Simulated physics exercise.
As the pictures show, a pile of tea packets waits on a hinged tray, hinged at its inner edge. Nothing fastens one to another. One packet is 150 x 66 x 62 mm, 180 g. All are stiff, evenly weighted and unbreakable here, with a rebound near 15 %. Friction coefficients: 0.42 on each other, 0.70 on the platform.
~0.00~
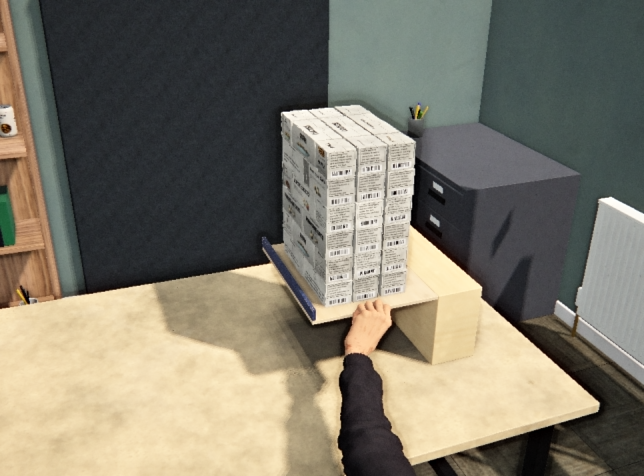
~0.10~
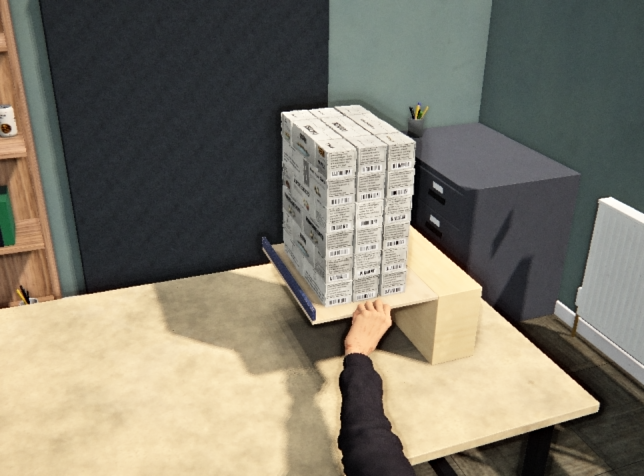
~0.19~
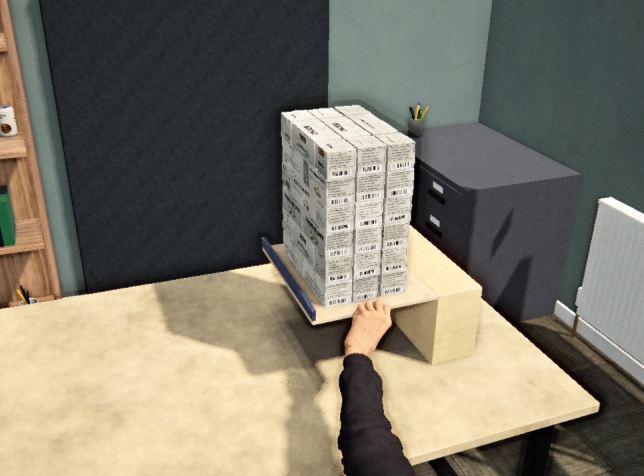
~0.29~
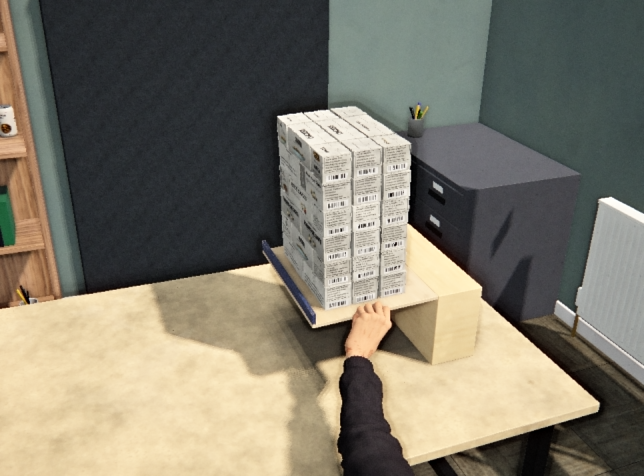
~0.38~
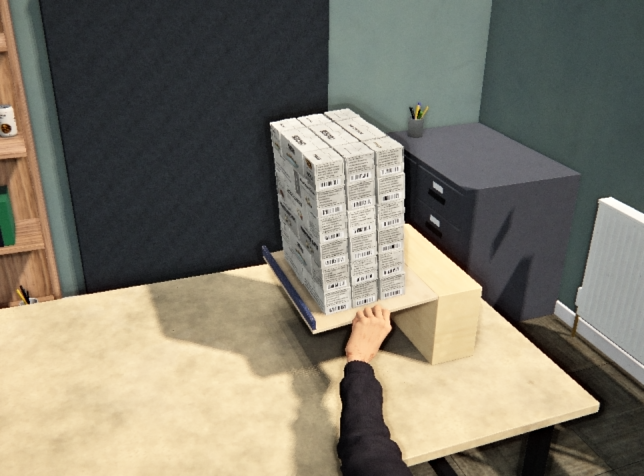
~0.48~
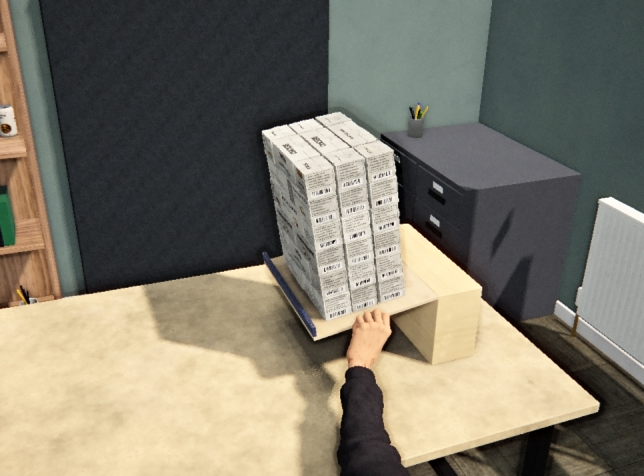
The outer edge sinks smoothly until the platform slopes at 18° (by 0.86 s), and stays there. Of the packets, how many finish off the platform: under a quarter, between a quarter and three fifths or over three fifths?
It comes to upwards of three fifths.
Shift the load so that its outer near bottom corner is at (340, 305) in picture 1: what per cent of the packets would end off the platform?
In that case 80 per cent.
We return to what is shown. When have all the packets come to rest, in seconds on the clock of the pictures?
Around 2.5 s.
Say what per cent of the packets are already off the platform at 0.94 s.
By then 30 per cent.
After 0.72 s, slope 16°; none of the 45 packets off the platform, 41 disturbed.
After 0.94 s, slope 18°; 14 of the 45 packets off the platform.
After 1.26 s, slope 18°; 31 of the 45 packets off the platform.
In the end (2.7 s), slope 18°; 33 of the 45 packets off the platform. That is 73 per cent.
